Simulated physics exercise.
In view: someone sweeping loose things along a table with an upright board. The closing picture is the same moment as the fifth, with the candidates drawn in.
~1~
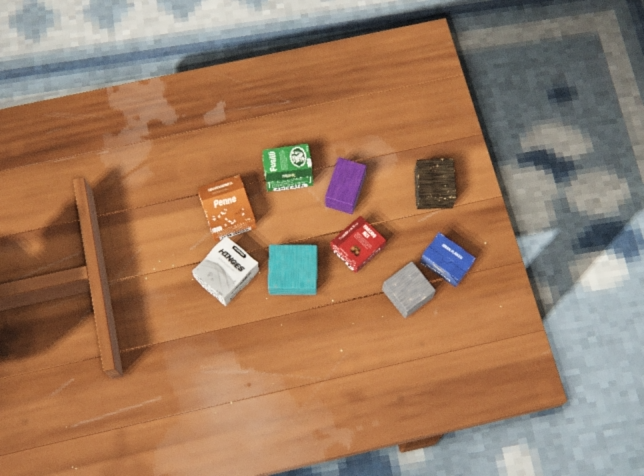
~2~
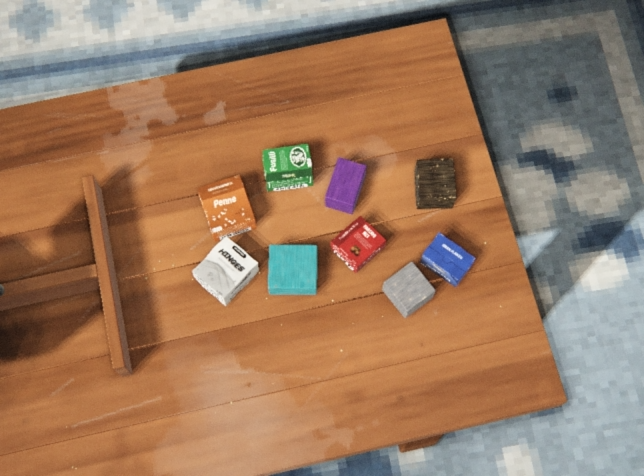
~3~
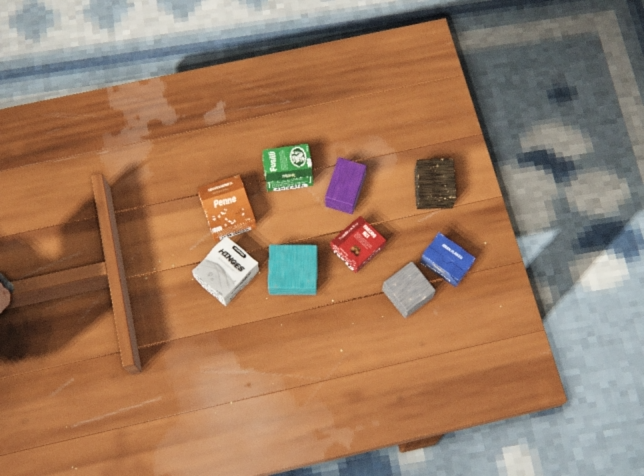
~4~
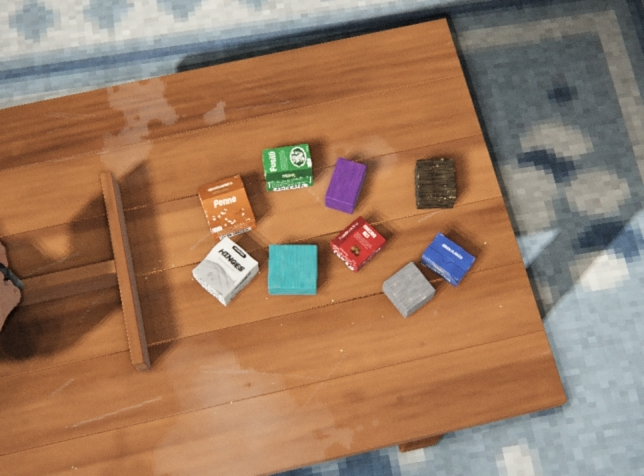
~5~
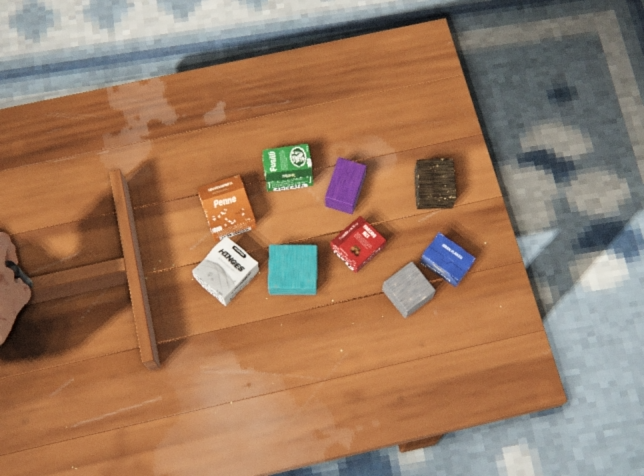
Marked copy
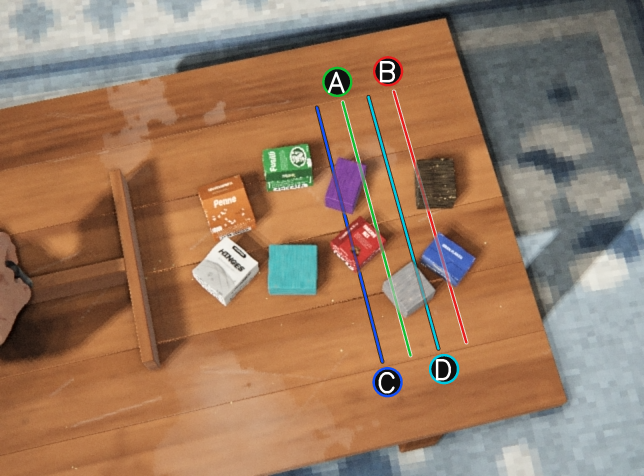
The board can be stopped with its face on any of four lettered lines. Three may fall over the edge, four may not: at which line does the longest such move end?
B.
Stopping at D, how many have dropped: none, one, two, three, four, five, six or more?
By then, none.
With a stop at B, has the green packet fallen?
No.
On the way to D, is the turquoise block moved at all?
By then, yes.
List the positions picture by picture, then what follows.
In the first frame, black block (435, 184); green packet (288, 168); orange packet (227, 208).
In the second frame, board (102, 268); white box (226, 271).
In the third frame, board (112, 266); blue packet (448, 260).
In the fourth frame, board (122, 264); turquoise block (293, 270).
In the fifth frame, board (131, 262); black block (435, 184); green packet (288, 168); orange packet (227, 208).
On the marked copy, A at (375, 223); B at (428, 211); C at (348, 229); D at (402, 217).
Taking B. A third of the way, board (239, 238); green packet (299, 163); turquoise block (332, 281).
Two thirds of the way, board (346, 215); blue packet (459, 257); red packet (423, 226).
When it is over, board (427, 197); blue packet over the edge; black block over the edge; two fallen.
As for the rest, A is within the limit but short; C is within the limit but short; D is within the limit but short.
